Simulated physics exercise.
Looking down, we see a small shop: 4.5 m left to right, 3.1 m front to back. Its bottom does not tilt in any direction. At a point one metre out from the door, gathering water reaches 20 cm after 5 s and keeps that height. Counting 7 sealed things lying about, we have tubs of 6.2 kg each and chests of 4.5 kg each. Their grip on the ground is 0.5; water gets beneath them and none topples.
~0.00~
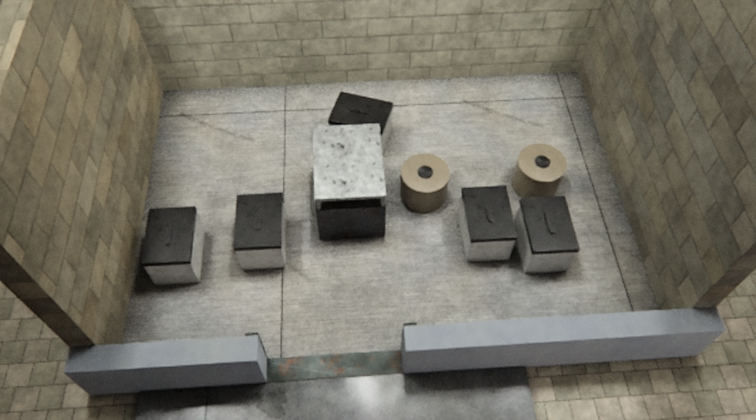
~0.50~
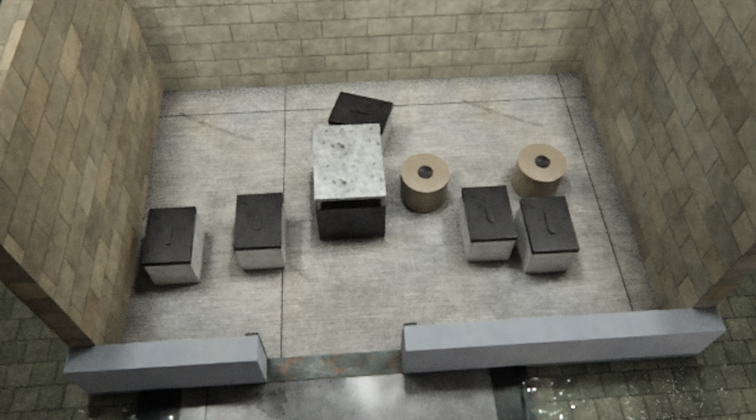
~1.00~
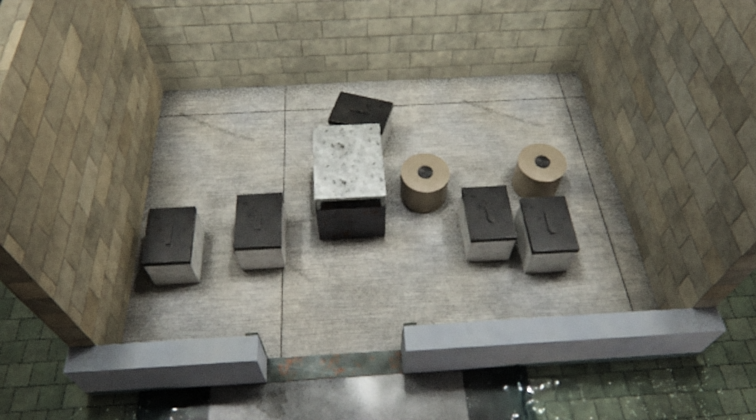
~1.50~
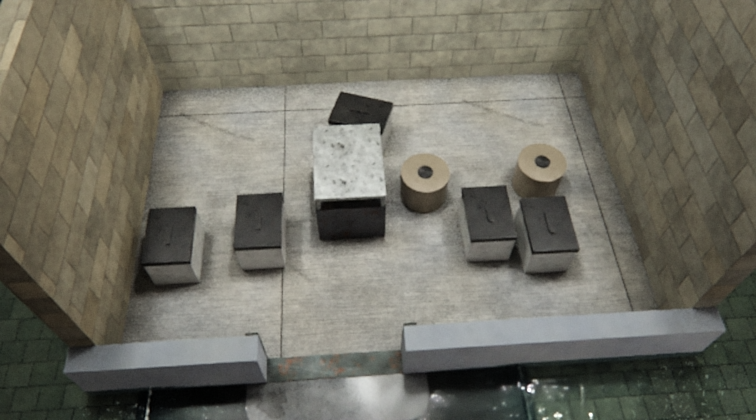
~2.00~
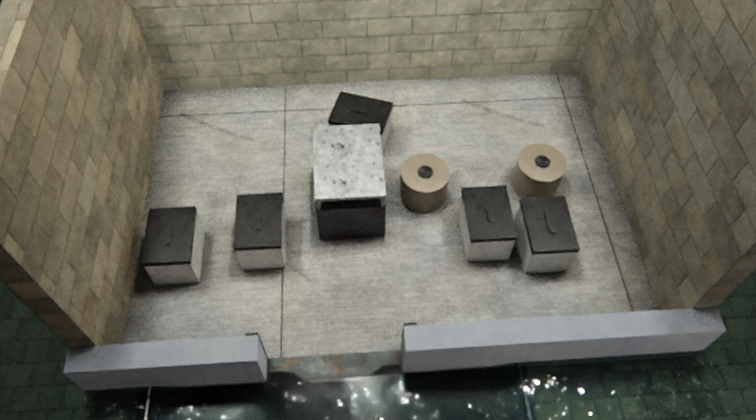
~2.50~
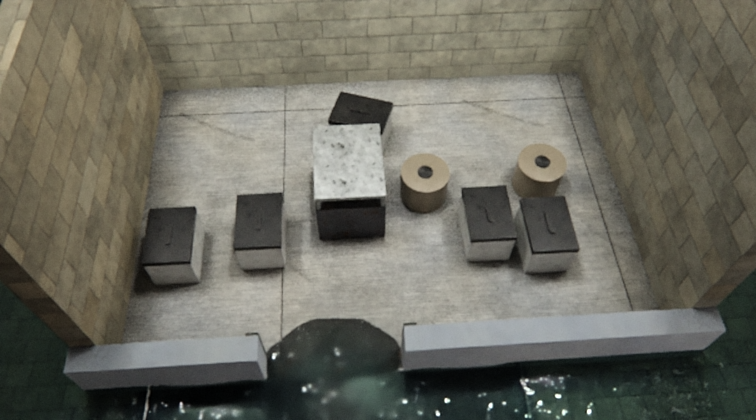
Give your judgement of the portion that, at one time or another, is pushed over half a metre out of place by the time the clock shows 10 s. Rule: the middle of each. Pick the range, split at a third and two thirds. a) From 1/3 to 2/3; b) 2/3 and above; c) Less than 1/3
2/3 and above (b).
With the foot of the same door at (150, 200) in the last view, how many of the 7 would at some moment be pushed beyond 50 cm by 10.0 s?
Then 3 of them would.
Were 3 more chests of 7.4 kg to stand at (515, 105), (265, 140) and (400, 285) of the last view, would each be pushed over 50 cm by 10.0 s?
Taking them in order, the first is within that distance, the second is beyond that distance and the third is beyond that distance.
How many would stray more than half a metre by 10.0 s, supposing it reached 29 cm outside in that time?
Count: 6.
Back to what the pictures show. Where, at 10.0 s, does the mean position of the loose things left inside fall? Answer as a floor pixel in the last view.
Roughly at (455, 192).
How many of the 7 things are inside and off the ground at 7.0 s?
3.
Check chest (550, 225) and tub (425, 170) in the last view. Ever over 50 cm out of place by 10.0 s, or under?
In that order: Above, below.
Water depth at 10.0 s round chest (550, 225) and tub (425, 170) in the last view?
About 6 and 5 cm.
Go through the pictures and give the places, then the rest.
In the first frame, a tub at (542, 162) rests on the ground; a chest at (489, 212) rests on the ground; 0.0 m2 under water; 0 of 7 have shifted.
In the second frame, a tub at (542, 162) rests on the ground; a chest at (489, 212), on the bottom; 0.0 m2 under water; 0 of 7 have shifted.
In the third frame, a tub at (542, 162), on the bottom; a chest at (489, 212) rests on the ground; water covers 0.0 m2; 0 of 7 have shifted.
In the fourth frame, a tub at (542, 162), on the bottom; a chest at (489, 212), on the bottom; 0.0 m2 under water; 0 of 7 have shifted.
In the fifth frame, a tub at (542, 162), on the bottom; a chest at (489, 212), on the bottom; 0.0 m2 under water; 0 of 7 have shifted.
In the sixth frame, a tub at (542, 162) rests on the ground; a chest at (489, 212), on the bottom; water covers 0.2 m2; 0 of 7 have shifted.
After 3.5 s 0 of 7 are over 50 cm from their spots; 0 afloat.
After 4.5 s 0 of 7 are over 50 cm from their spots; 0 afloat.
After 7.0 s 3 of 7 are over 50 cm from their spots; 3 afloat.
After 10.0 s 5 of 7 are over 50 cm from their spots, and 5 have been at some point; 7 afloat.
